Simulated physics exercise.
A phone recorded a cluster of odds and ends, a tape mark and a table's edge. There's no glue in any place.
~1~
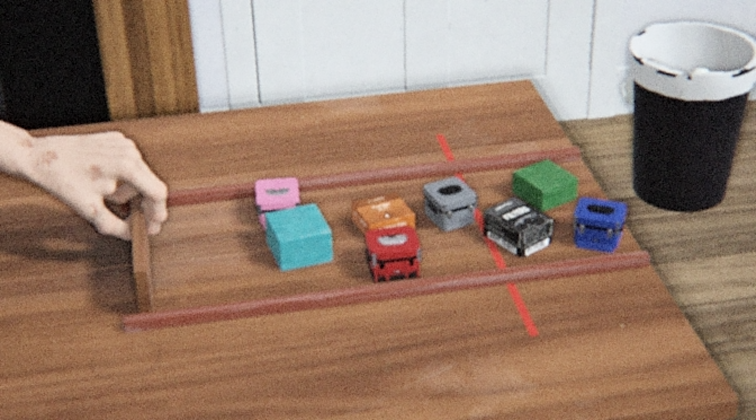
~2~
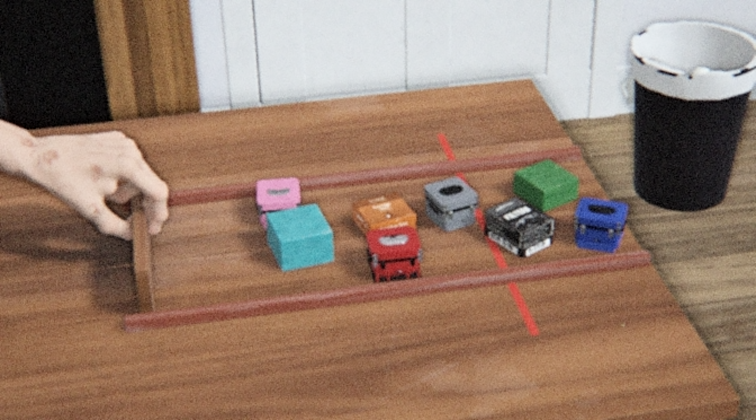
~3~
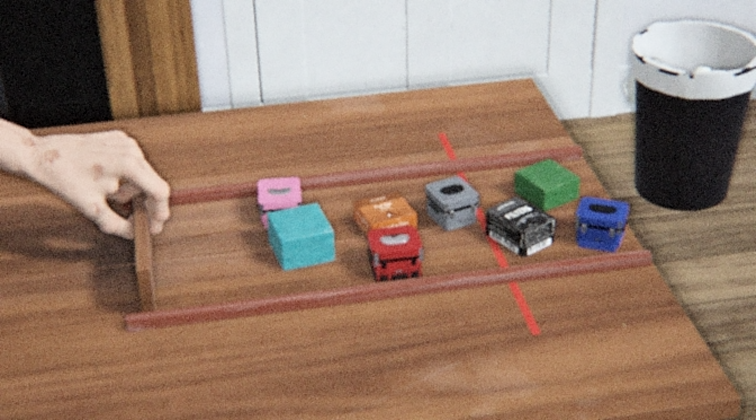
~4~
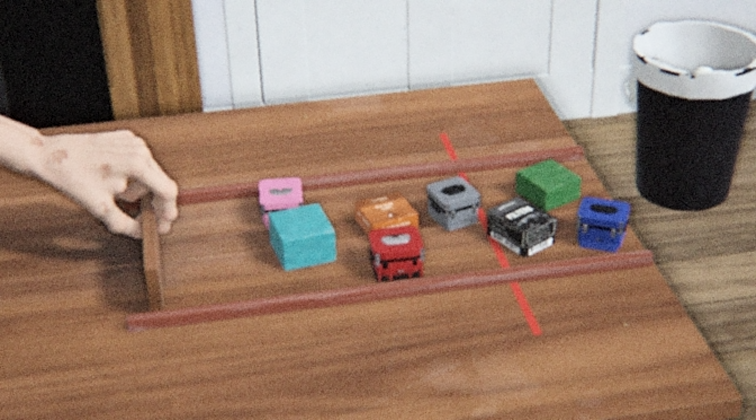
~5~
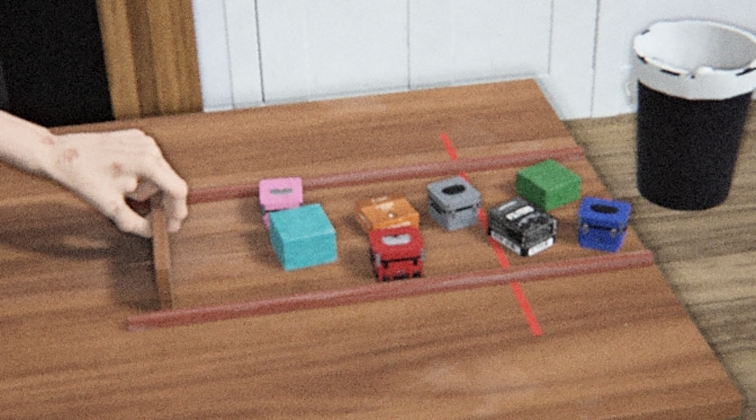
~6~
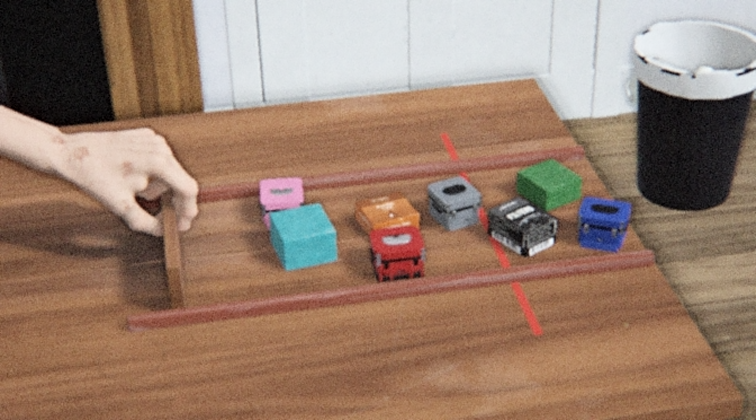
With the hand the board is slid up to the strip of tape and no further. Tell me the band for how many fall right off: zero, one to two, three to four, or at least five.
The loss over the edge is just one or two.
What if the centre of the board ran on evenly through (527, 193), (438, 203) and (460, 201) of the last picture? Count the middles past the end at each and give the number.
The numbers are 3, 0 and 0.
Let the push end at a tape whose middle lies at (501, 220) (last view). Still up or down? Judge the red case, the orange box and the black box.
Taking them in turn, the red case does not drop, the orange box does not drop, the black box does not drop.
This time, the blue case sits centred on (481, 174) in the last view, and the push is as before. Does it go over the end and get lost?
Note: From that start it hangs on.
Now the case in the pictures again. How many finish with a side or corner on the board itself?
Looks like 3 of them, all told.
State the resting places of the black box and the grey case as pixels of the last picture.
Near (570, 226) and (584, 175).
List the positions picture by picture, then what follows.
The first picture shows blue case (599, 225); green block (545, 185); black box (518, 227); board (141, 238); tape (481, 223).
The second picture shows green block (546, 186); turquoise block (300, 237).
The third picture shows black box (520, 226); board (143, 237).
The fourth picture shows blue case (602, 224); grey case (453, 204).
The fifth picture shows green block (549, 185); orange box (387, 217).
The sixth picture shows blue case (603, 224); green block (549, 185); black box (522, 226); board (172, 235); tape (485, 222).
Soon after, none off yet; blue case at rest near (603, 224); green block at rest near (549, 185); black box at rest near (522, 226).
At rest, the number that fall off is one or two; fallen, green block.
